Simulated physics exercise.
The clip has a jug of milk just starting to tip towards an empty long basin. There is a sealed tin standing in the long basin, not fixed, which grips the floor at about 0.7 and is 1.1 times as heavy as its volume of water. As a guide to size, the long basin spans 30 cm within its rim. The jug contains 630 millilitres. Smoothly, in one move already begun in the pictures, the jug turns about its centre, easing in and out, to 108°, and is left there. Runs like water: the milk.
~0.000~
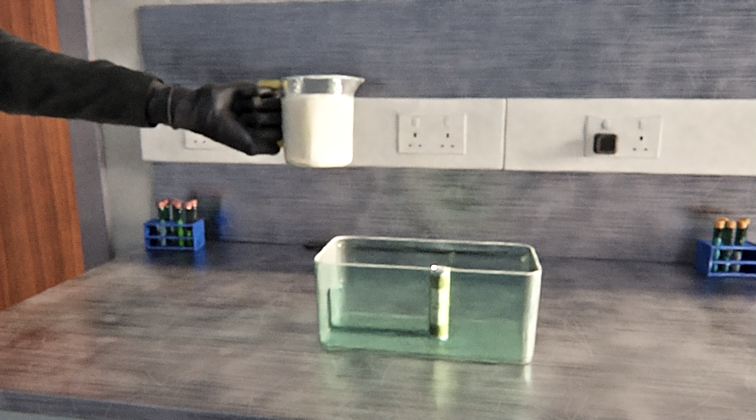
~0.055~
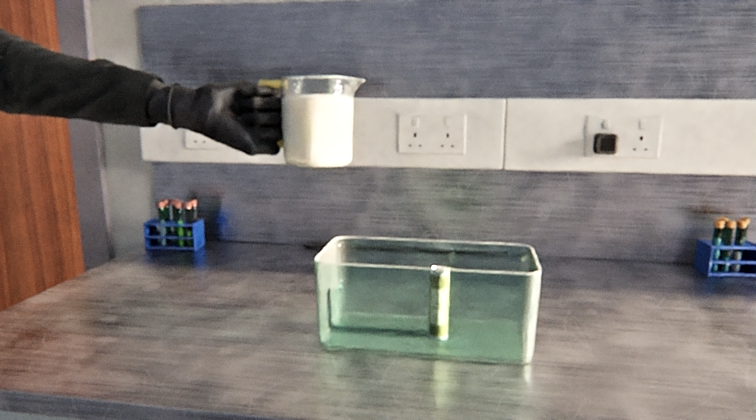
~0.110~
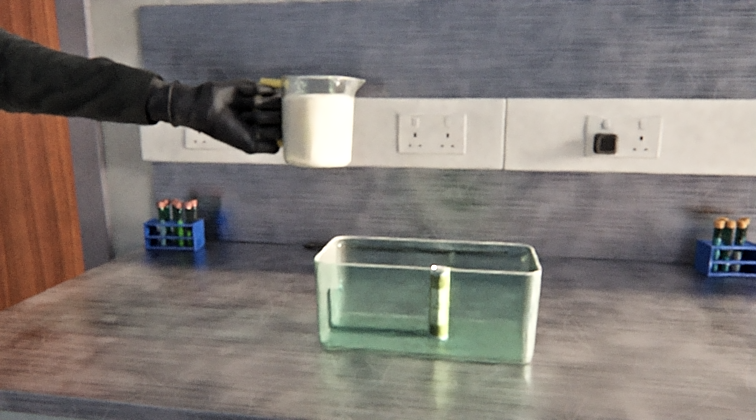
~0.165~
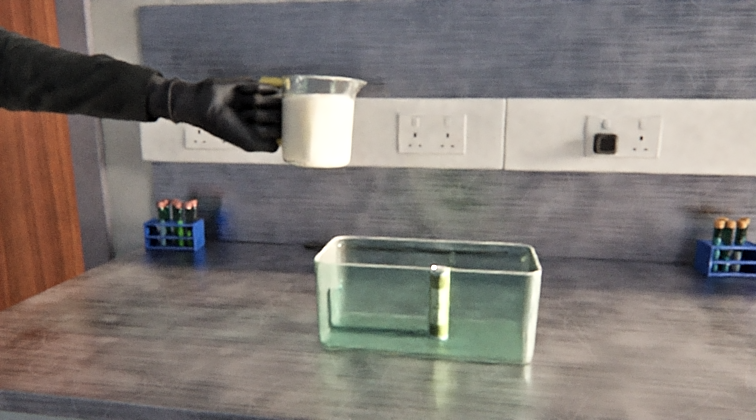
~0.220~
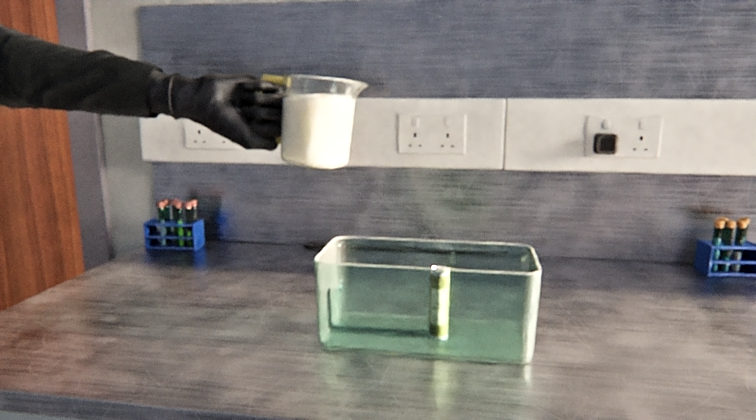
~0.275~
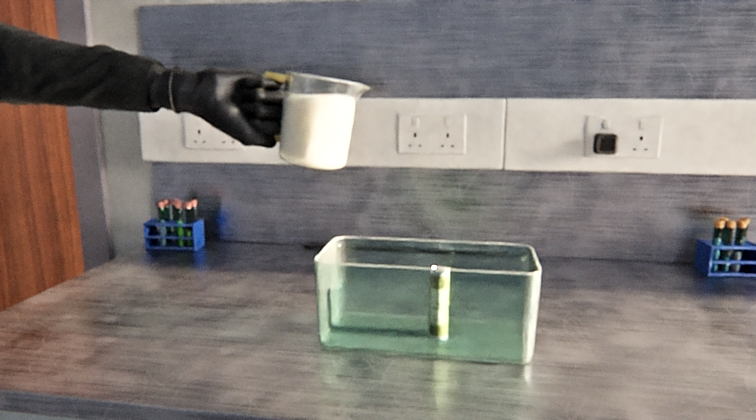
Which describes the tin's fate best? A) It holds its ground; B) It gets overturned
It gets overturned (B).
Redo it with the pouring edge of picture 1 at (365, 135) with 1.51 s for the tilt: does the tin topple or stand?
Then the tin remains standing.
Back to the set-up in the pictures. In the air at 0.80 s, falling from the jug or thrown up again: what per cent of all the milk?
Around 10 percent.
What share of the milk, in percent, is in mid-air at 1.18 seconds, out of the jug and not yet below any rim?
Close to 26 per cent.
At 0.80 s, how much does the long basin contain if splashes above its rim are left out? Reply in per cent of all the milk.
About 1 per cent.
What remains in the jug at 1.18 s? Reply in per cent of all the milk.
Around 34 in a hundred is still there.
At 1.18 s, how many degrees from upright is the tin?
40°.
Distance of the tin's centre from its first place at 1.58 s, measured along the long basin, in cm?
Roughly 8 cm.
By 0.80 s the tilt is 59° and 88 per cent is still to pour; the tin stands where it began.
By 1.18 s the tilt is 96° and 33 per cent is still to pour; the tin leans 39°.
By 1.58 s the tilt is 108° and 2 per cent is still to pour; the tin lies on its side.
By 2.01 s the tilt is 108° and 0 per cent is still to pour; the tin lies on its side.
At rest the tin lies on its side.
